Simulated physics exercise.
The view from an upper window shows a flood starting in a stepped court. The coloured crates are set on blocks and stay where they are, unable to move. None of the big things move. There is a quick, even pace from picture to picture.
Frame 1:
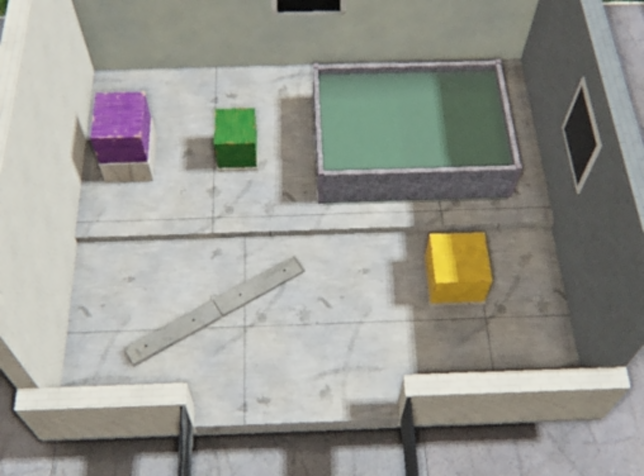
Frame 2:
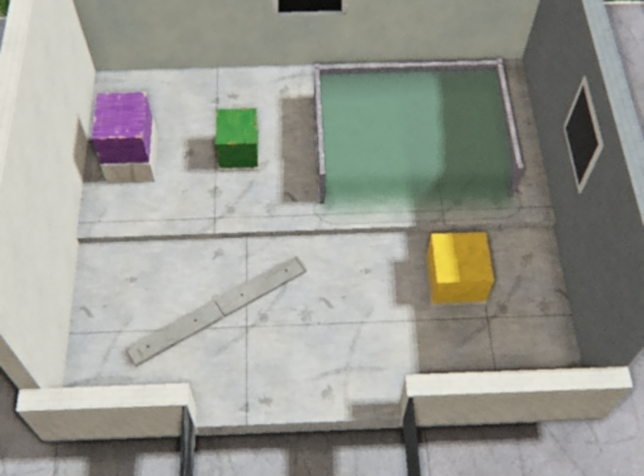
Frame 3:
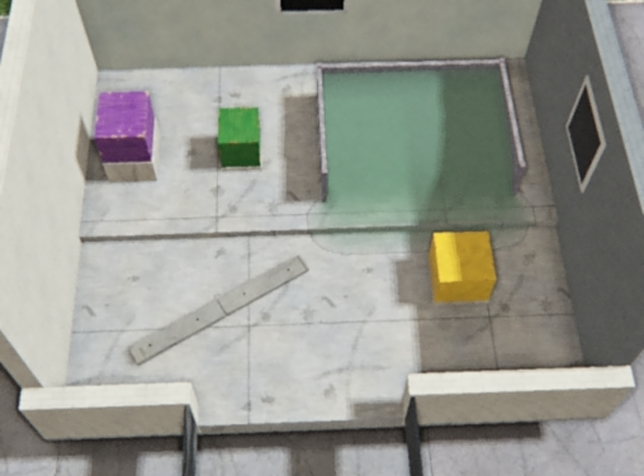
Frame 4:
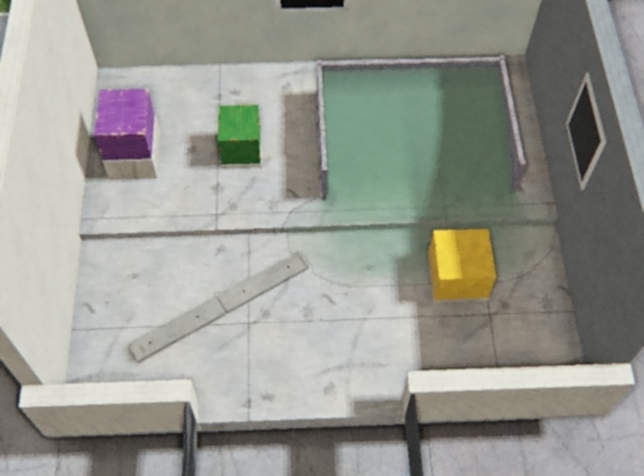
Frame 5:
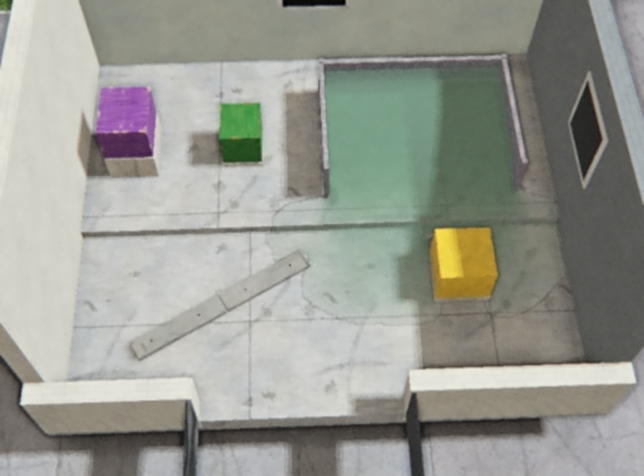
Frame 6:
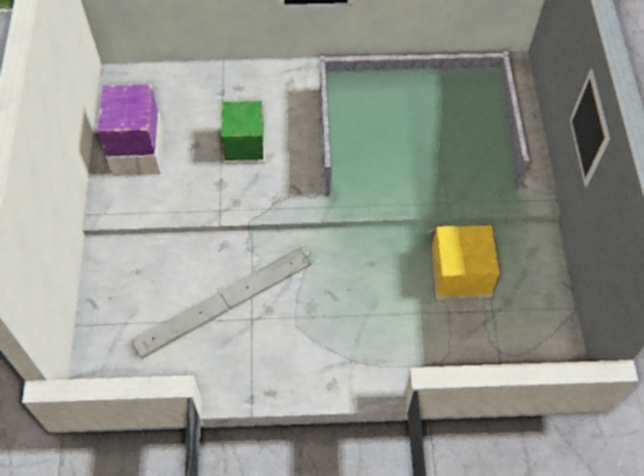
In this clip, a walled court holds purple, green and yellow blocks and a tank of still green water; the tank's front side disappears, and water pours out, spreading across the lower floor around the yellow block.
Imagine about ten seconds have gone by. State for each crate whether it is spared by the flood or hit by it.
In the end the purple crate stays above the water; the green crate stays above the water; the yellow crate is not above the water.
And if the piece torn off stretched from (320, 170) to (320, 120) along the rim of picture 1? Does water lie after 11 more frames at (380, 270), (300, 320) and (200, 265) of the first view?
One by one, they turn out not soaked, not soaked and drenched.
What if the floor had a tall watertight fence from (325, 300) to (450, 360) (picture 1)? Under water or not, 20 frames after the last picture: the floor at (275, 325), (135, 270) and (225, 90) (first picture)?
Outcome by spot, in order - watered, watered, unwatered.
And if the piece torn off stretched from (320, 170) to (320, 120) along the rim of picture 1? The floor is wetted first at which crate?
Answer: The one in green.
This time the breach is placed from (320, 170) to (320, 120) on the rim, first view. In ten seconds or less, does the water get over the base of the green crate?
As far as I can tell, the green crate is overrun.
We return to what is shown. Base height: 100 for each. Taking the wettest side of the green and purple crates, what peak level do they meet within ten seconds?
30 and 10 per cent, in that order.
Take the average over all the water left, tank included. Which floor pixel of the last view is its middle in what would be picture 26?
That puts it at around (406, 270).
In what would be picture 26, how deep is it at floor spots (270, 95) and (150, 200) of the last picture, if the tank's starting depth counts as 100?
0 and 0 per cent, in that order.
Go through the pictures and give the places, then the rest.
Still water in the tank at (413, 119), in the first picture.
Water pours out at (418, 187) and has run to (318, 206), in the second picture.
Water pours out at (420, 188) and has run to (527, 221), in the third picture.
Water pours out at (420, 187) and has run to (543, 248), in the fourth picture.
The front is at (563, 266), out from the gap at (421, 185), in the fifth picture.
The front is at (329, 342), out from the gap at (423, 183), in the sixth picture.
A moment on, water covers 35 % of the floor; the purple crate not reached, the green crate not reached, the yellow crate water round its plinth.
Next, water covers 45 % of the floor; the purple crate not reached, the green crate not reached, the yellow crate water round its plinth.
Then, water covers 50 % of the floor; the purple crate not reached, the green crate not reached, the yellow crate water round its plinth.
Later, water covers 60 % of the floor; the purple crate not reached, the green crate not reached, the yellow crate water round its plinth.
In the end, water covers 55 % of the floor; the purple crate stayed above the water, the green crate stayed above the water, the yellow crate was topped.
